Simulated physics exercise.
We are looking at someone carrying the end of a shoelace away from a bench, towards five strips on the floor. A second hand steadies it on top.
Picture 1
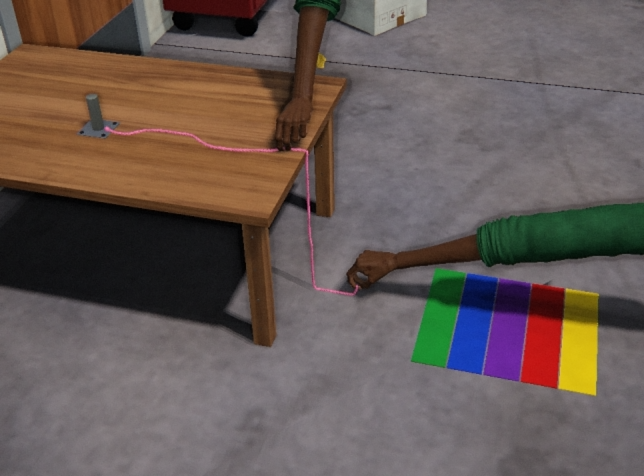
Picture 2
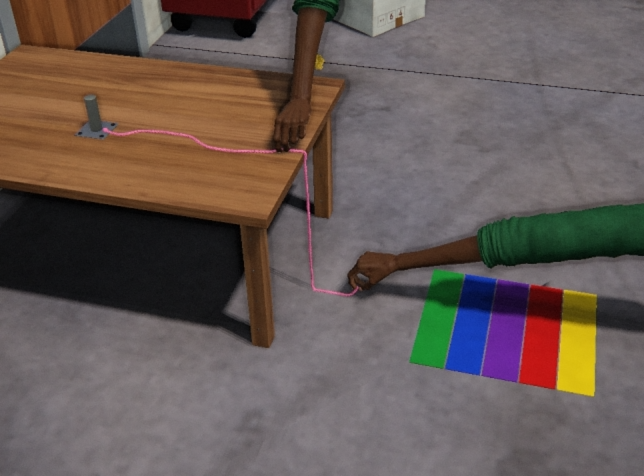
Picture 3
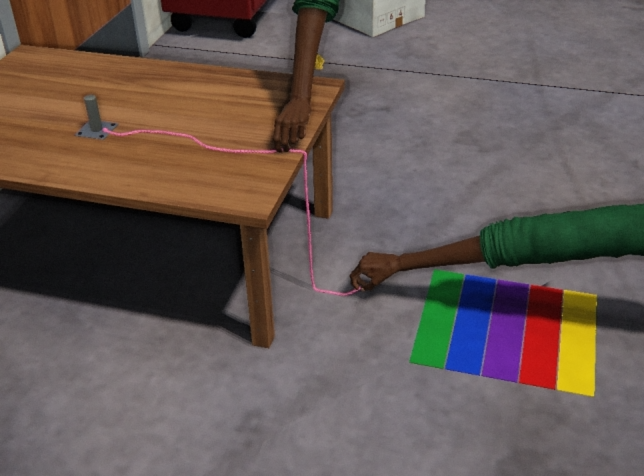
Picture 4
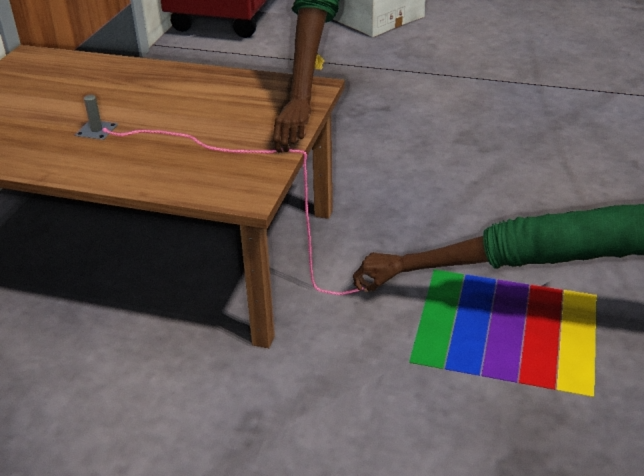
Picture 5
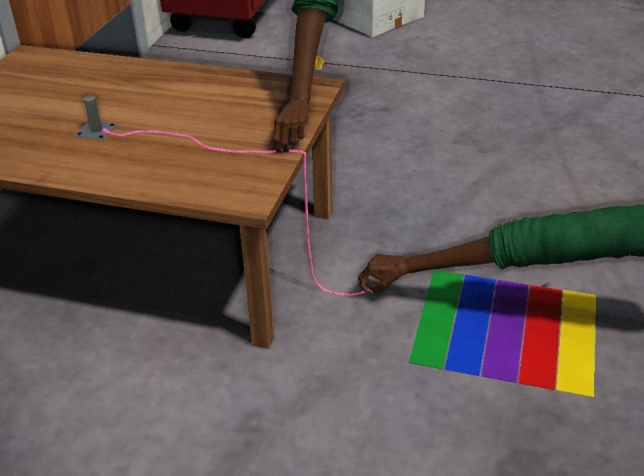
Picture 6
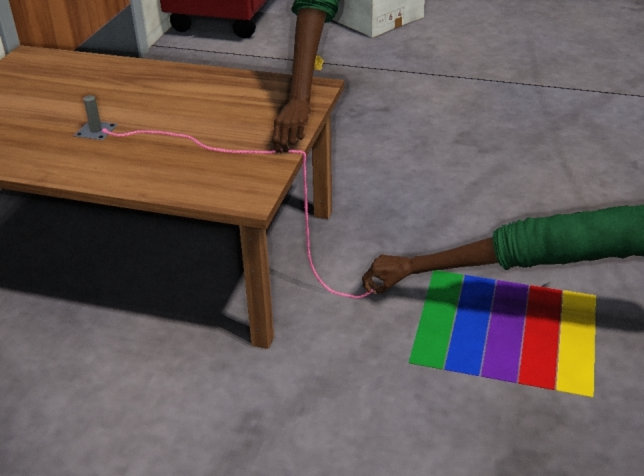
A hand slowly draws a pink cord slightly right while another hand rests on the table.
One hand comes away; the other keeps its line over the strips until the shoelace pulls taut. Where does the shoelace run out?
The end stops over the blue strip.
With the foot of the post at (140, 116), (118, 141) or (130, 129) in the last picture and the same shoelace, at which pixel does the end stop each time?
Try by try, around (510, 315), (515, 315) and (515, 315).
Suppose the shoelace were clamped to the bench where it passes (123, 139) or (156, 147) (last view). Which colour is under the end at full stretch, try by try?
One after the other, blue; blue.
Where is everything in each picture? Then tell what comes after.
The first frame shows end (357, 286); green (432, 346); blue (468, 352); purple (504, 359); red (541, 365); yellow (578, 372).
The second frame shows end (358, 287); shoelace through (131, 133) (194, 138) (258, 152) (306, 175) (309, 231) (312, 282).
The third frame shows end (360, 288).
The fourth frame shows end (363, 288); shoelace through (131, 133) (194, 139) (258, 152) (305, 175) (309, 231) (313, 282).
The fifth frame shows end (369, 290).
The sixth frame shows end (372, 290); shoelace through (130, 134) (193, 139) (257, 152) (305, 175) (307, 231) (322, 283).
A little later, end near (418, 298); short of the strips.
Next, end near (455, 304); over green.
When it is tight, end near (477, 308); over blue. It gets as far as the blue strip.
